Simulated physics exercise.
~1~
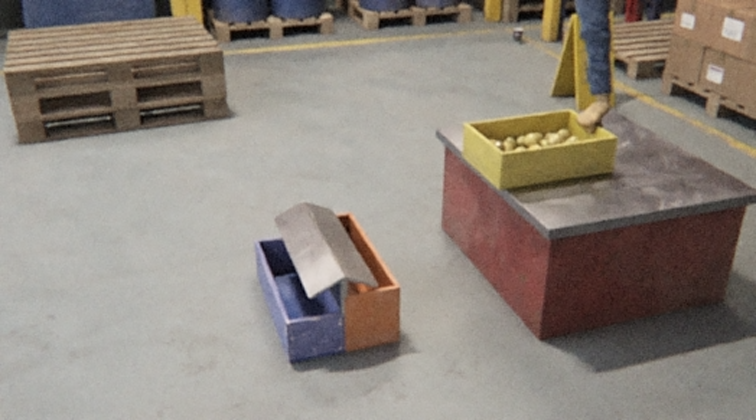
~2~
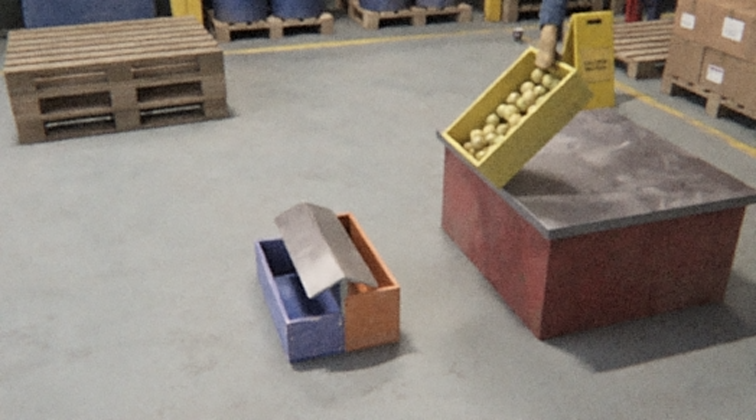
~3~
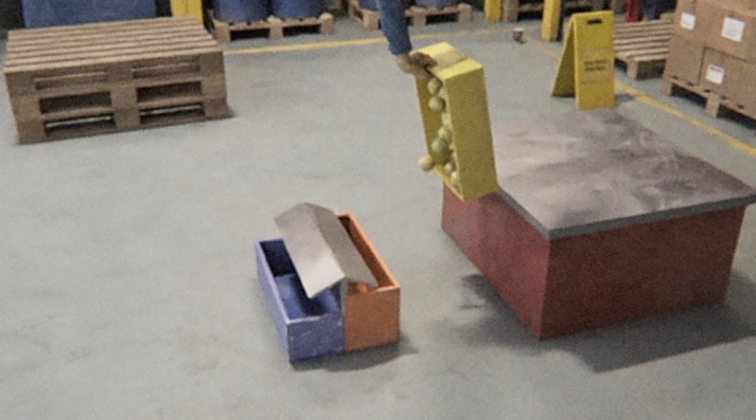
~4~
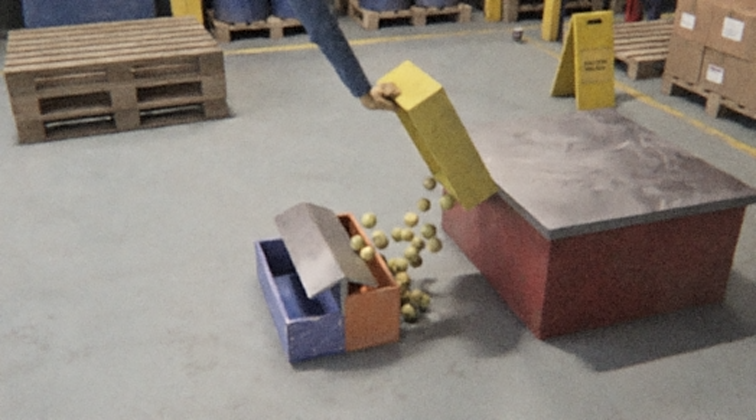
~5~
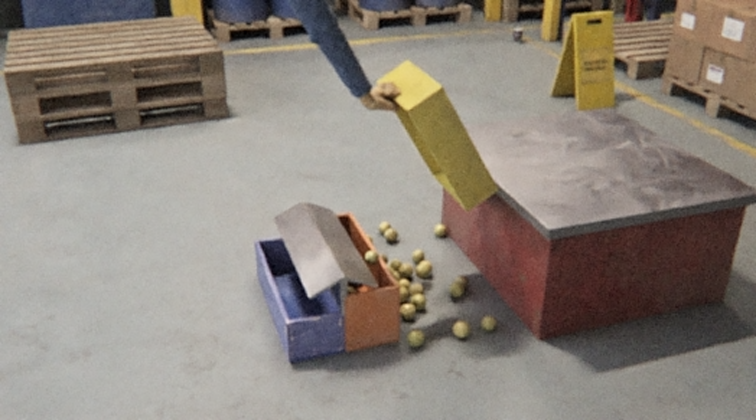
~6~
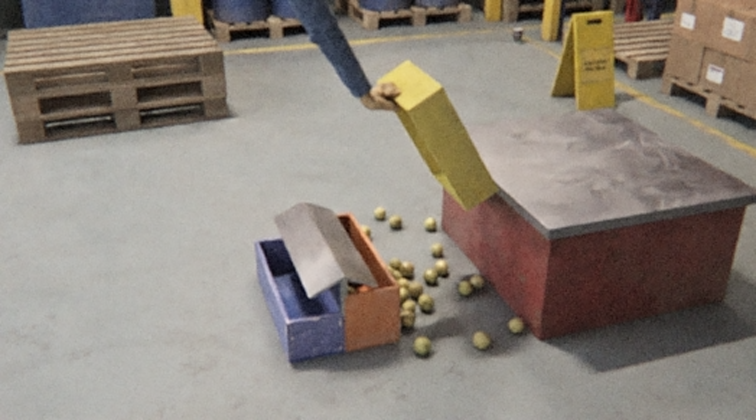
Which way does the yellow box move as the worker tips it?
It moves to the left, going over the left edge of the bench toward the orange trough.
